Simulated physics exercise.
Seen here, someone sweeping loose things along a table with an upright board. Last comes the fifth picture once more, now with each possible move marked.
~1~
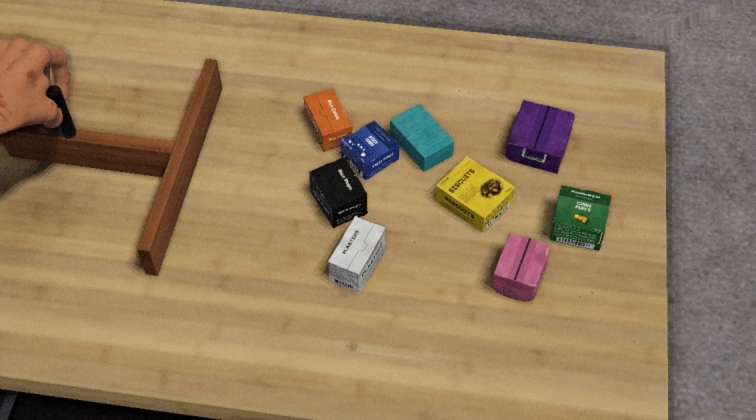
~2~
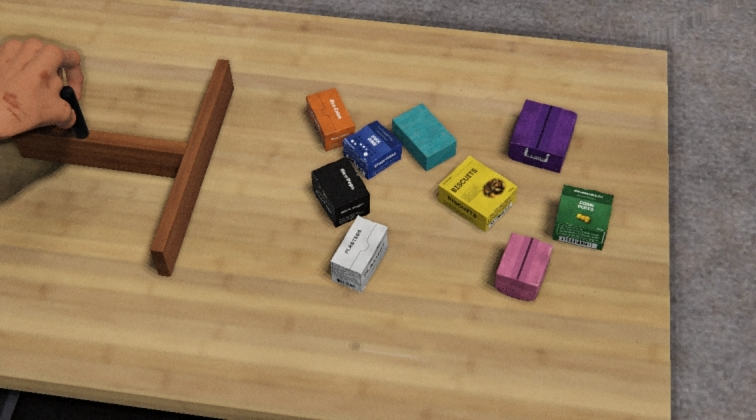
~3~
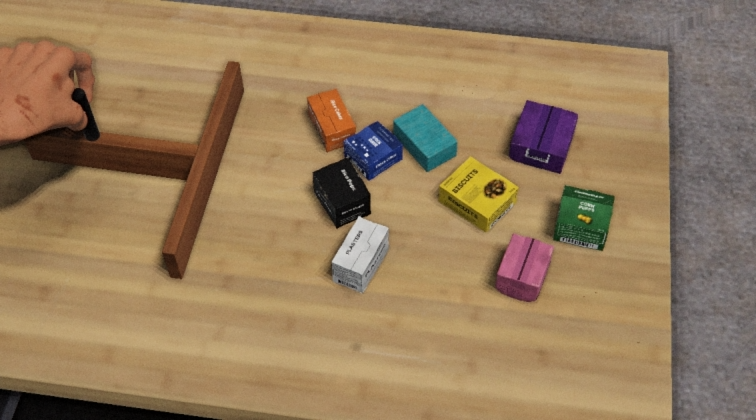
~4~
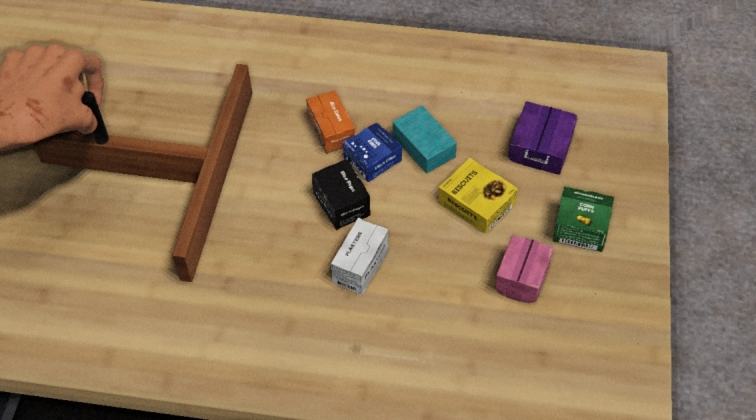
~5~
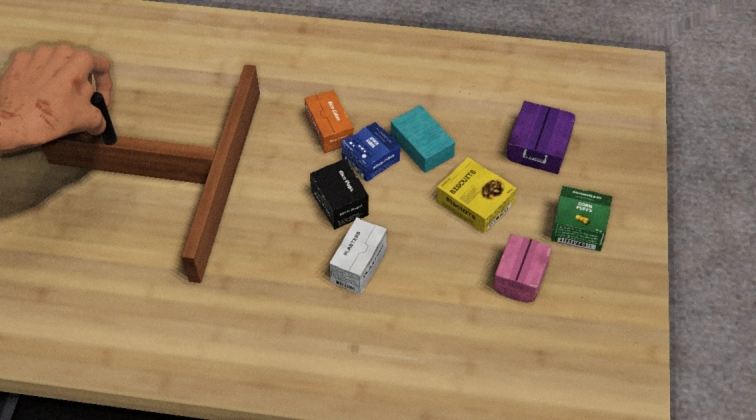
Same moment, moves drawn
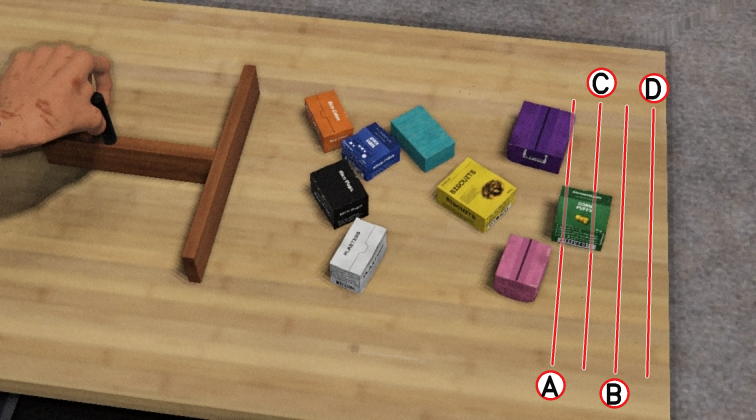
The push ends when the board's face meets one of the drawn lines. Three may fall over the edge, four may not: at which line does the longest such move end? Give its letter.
It can go as far as C.
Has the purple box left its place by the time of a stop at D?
Yes.
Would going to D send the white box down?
By then, yes.
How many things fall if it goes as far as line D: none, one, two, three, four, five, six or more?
By then, six or more.
On the marked copy, A at (564, 221); B at (622, 228); C at (593, 224); D at (651, 231).
With C. Early on, board (352, 169); orange packet (392, 118); white box (364, 257).
Further on, board (487, 184); green packet (616, 223); purple box (600, 138).
At the end, board (594, 196); green packet over the edge; purple box over the edge; two fallen.
As for the rest, A is within the limit but short; B drops five; D drops nine.
